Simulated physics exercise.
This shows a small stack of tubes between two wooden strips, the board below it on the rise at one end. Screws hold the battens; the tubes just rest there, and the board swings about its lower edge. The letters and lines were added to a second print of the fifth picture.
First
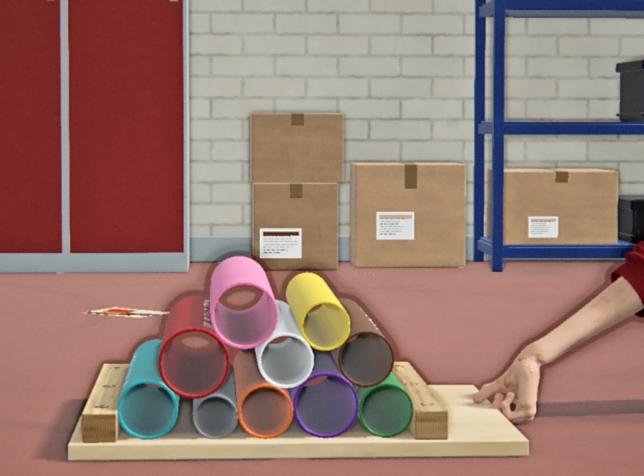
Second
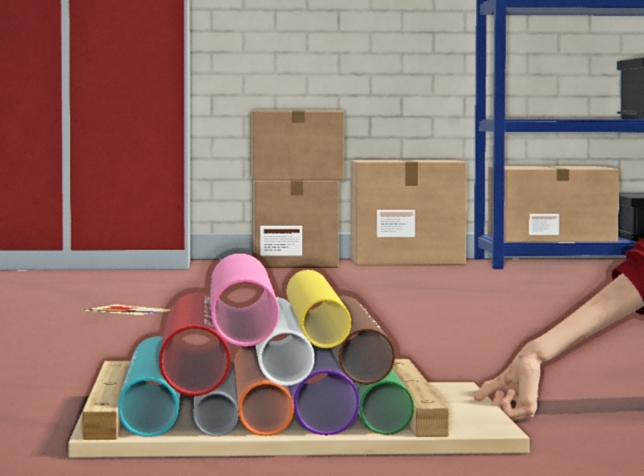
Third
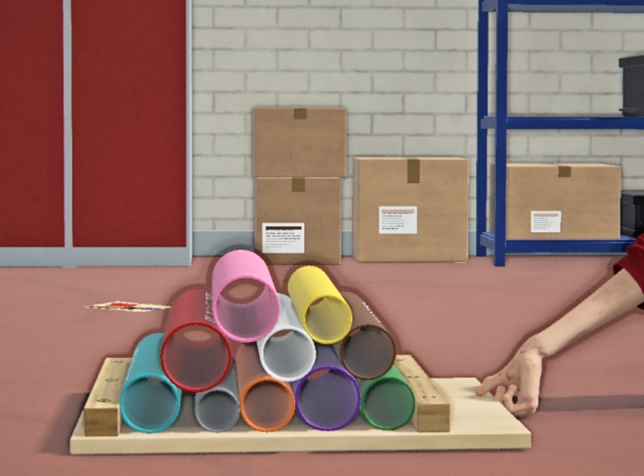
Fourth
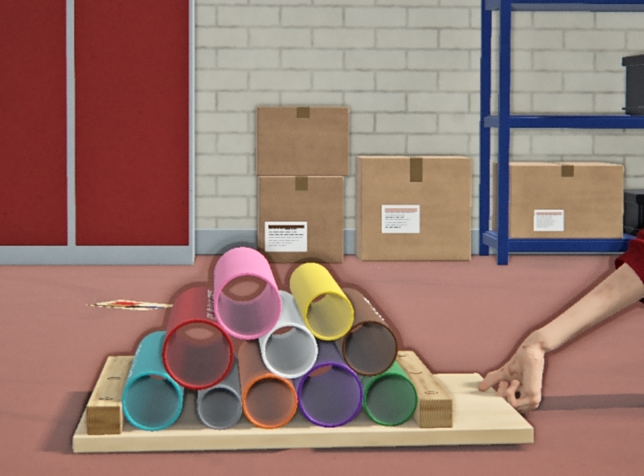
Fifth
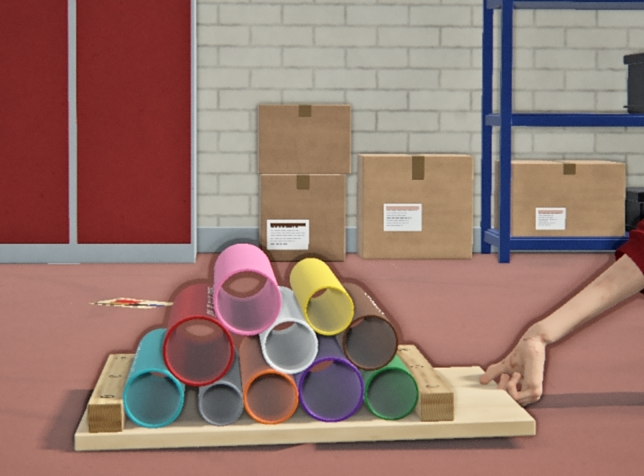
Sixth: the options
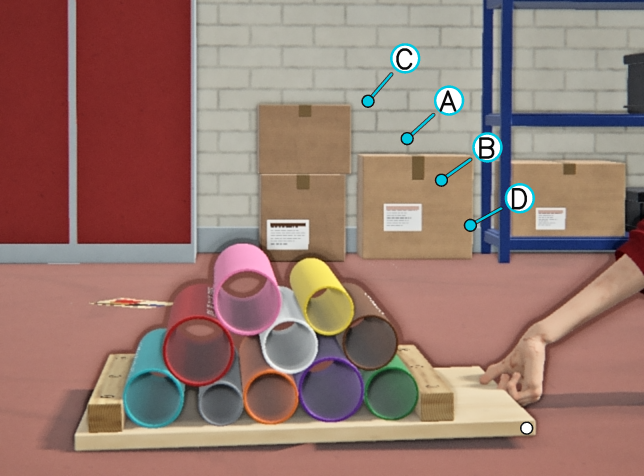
The footage shows colourful tubes stacked between two wooden strips on a pale board, with a hand at its right end. The view drifts very slightly, while the hand, board and tubes show almost no movement relative to one another.
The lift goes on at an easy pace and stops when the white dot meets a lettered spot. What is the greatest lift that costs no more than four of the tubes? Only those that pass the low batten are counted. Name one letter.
It can be raised to B.
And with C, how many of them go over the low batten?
The count is five.
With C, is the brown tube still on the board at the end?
The brown tube: No.
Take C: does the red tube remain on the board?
No, with C.
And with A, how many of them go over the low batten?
The count is five.
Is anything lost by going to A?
At A: Yes.
On the marked copy, A at (407, 139); B at (441, 180); C at (368, 102); D at (471, 225); the white dot at (527, 428).
Following B. Soon after the start, board at 20°.
Later, board at 36°.
In the end, board at 36°, four over the low batten (white, red, pink, yellow).
As for the rest, A five over the low batten; C five over the low batten; D one over the low batten (pink).
